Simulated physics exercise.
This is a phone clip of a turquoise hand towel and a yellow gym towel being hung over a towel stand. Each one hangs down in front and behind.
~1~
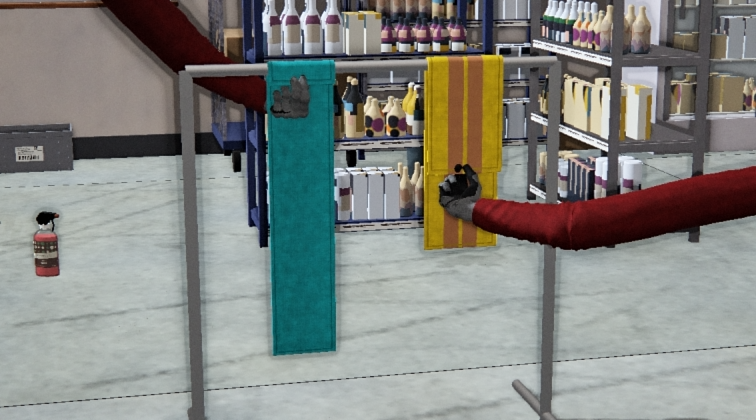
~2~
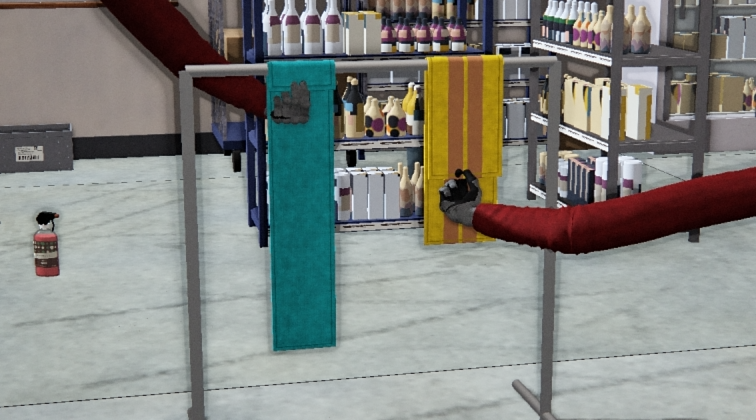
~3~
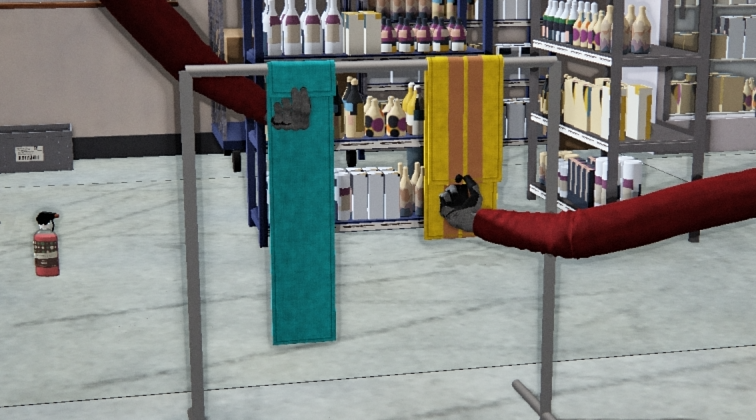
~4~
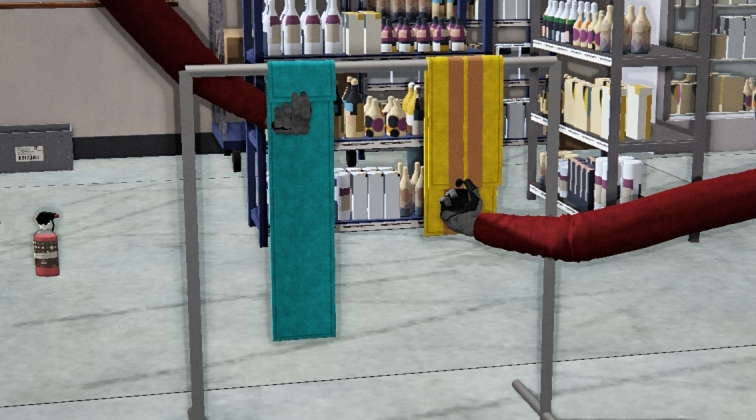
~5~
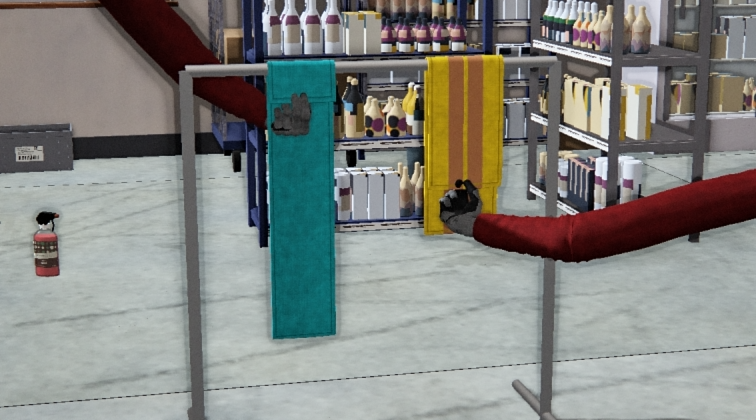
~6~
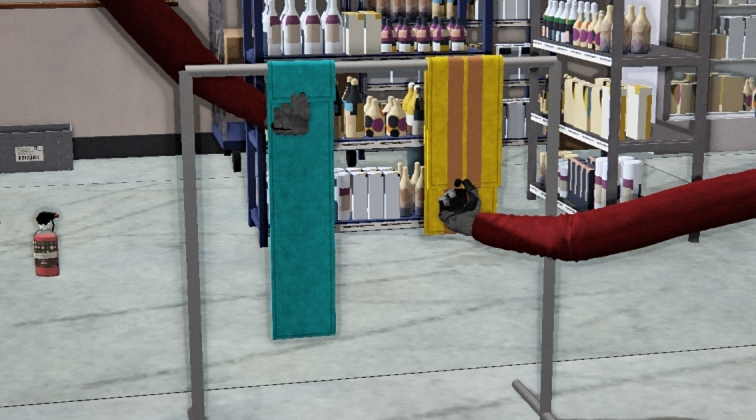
Two red-sleeved arms draw the fronts of turquoise and yellow towels slightly down, then pause.
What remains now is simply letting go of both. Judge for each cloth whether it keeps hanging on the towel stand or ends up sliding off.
In the end I expect the turquoise hand towel is going to drop away; I expect the yellow gym towel is going to remain in place.
Then, 0.42 s past the final frame, hand towel clear of the rail and dropping near (304, 314); gym towel unmoved.
Then, 0.72 s past the final frame, hand towel in a heap on the floor; gym towel unmoved.
When it is over, hand towel in a heap on the floor; gym towel unmoved. The turquoise hand towel slides off and the yellow gym towel hangs there.
